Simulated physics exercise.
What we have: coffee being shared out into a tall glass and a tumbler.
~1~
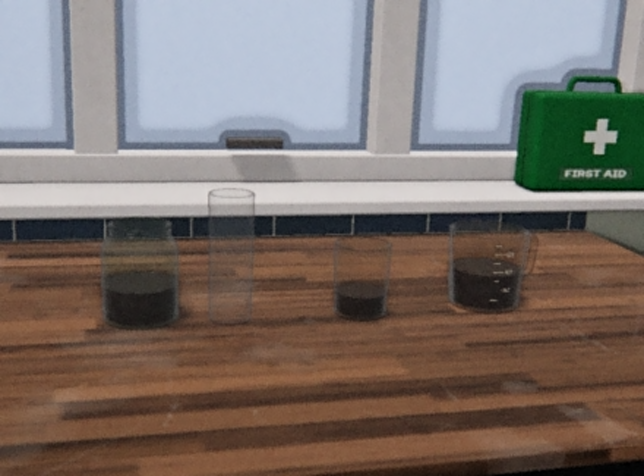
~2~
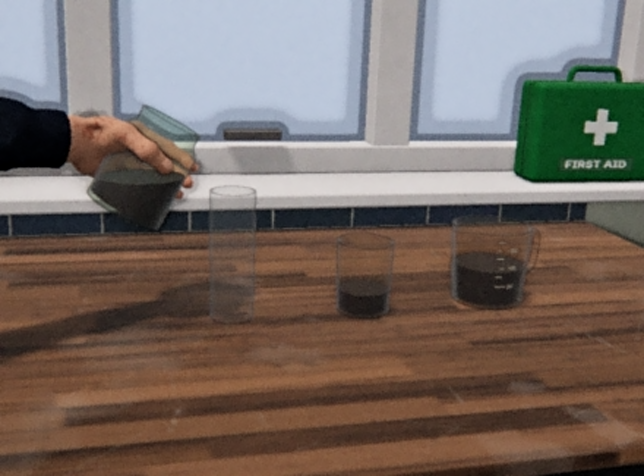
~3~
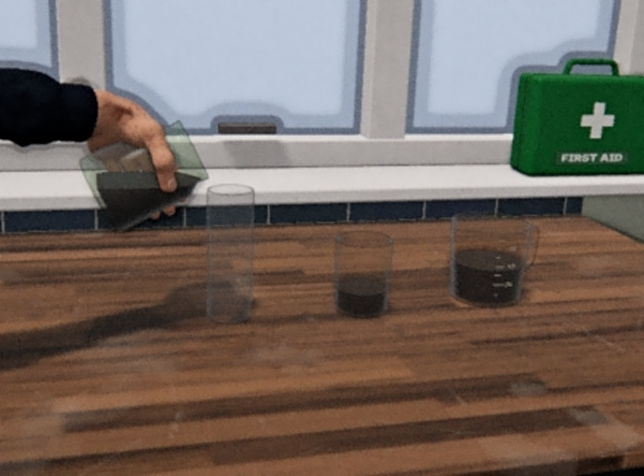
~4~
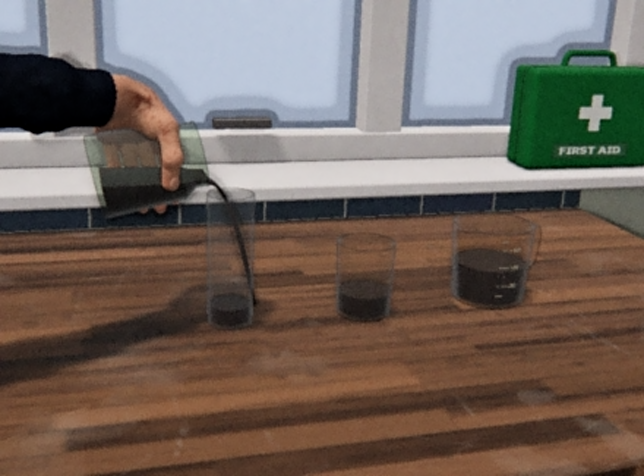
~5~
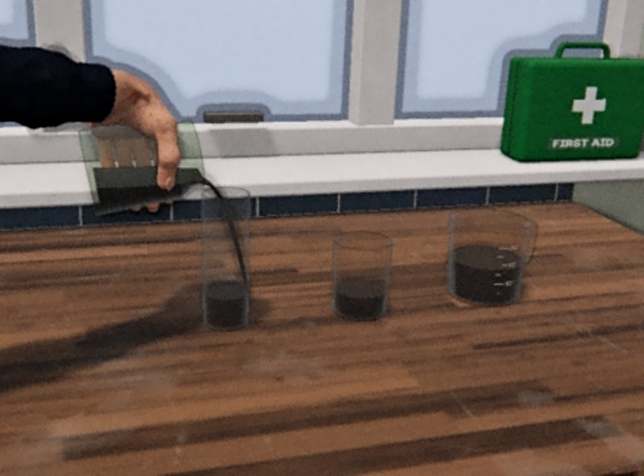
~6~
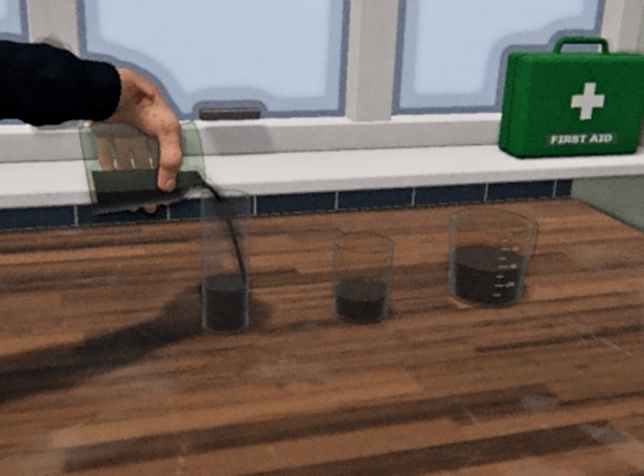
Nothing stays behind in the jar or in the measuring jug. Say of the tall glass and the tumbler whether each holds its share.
The tall glass holds everything and the tumbler spills over the rim.
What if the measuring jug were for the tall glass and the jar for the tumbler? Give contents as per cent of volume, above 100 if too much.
In turn 90 and 100 per cent.
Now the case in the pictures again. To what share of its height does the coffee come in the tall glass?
Roughly 80 per cent.
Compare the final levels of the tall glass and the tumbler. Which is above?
The left one.
Soon after, the tall glass is about half full.
Later, the tall glass is about three quarters full.
In the end, the tall glass is about three quarters full; the tumbler is full to the brim and has run over.
